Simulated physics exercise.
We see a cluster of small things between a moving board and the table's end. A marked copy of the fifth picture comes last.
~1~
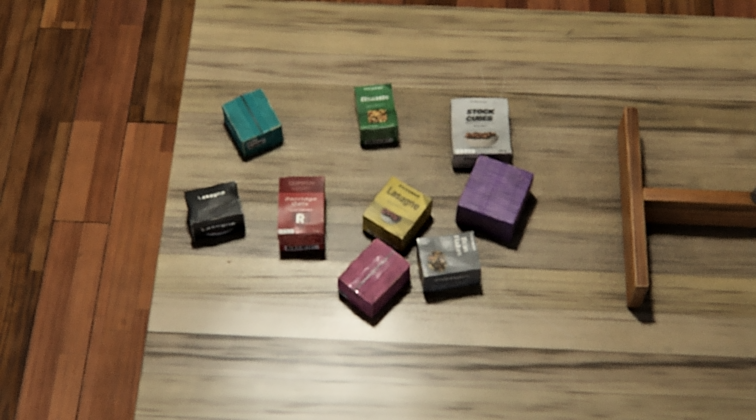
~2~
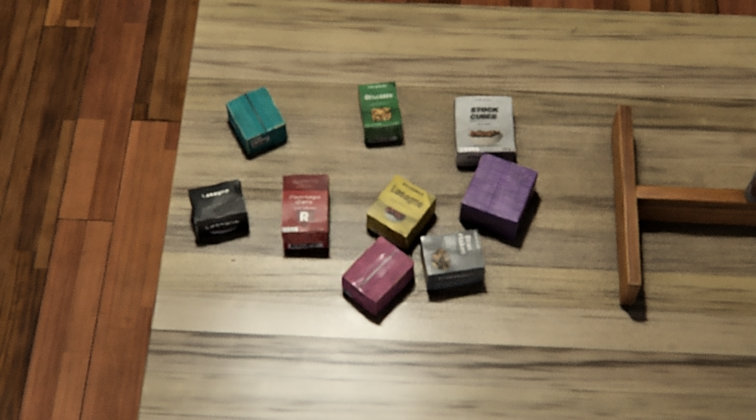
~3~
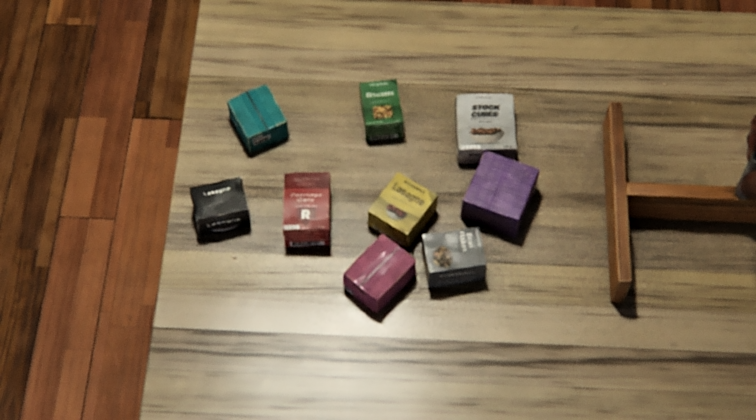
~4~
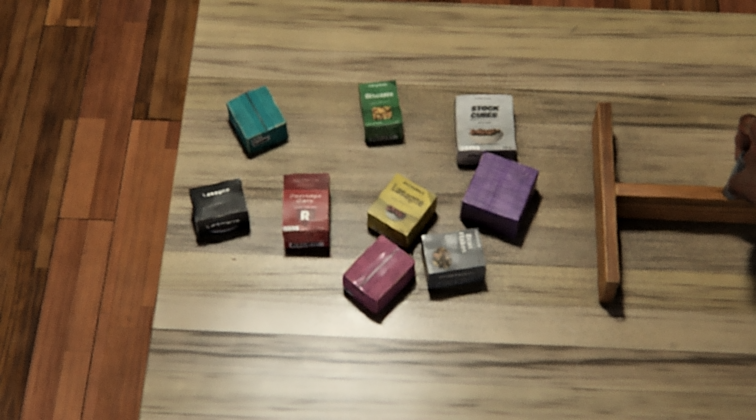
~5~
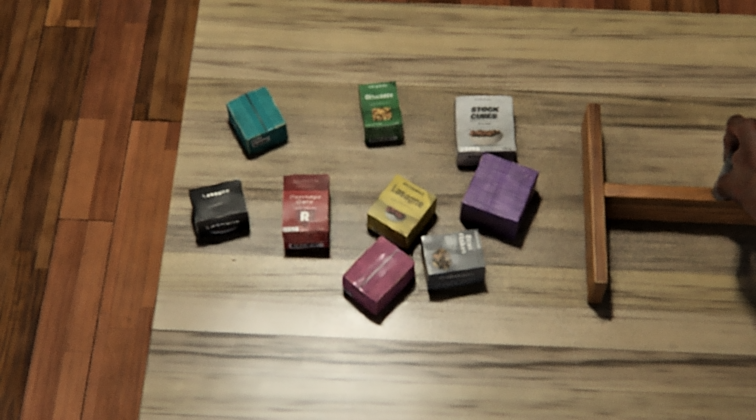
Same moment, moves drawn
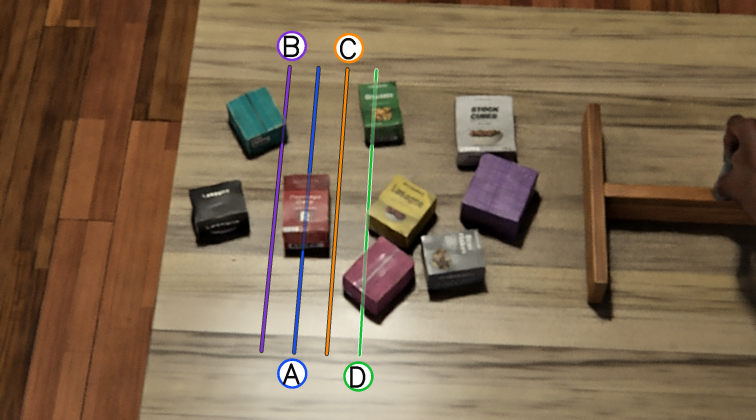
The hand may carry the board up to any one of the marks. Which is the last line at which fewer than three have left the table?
At A, and not beyond.
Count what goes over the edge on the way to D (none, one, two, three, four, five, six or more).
By then, none.
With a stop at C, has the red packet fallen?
By then, no.
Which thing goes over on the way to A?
The black box.
On the copy, A at (307, 201); B at (276, 200); C at (338, 203); D at (369, 204).
On A. First, board (494, 185); white packet (456, 129); yellow packet (390, 214).
Then, board (390, 181); black box (199, 207); red packet (250, 209).
Finally, board (311, 177); black box over the edge; red packet (171, 206); one fallen.
By contrast, B drops three; C is within the limit but short; D is within the limit but short.
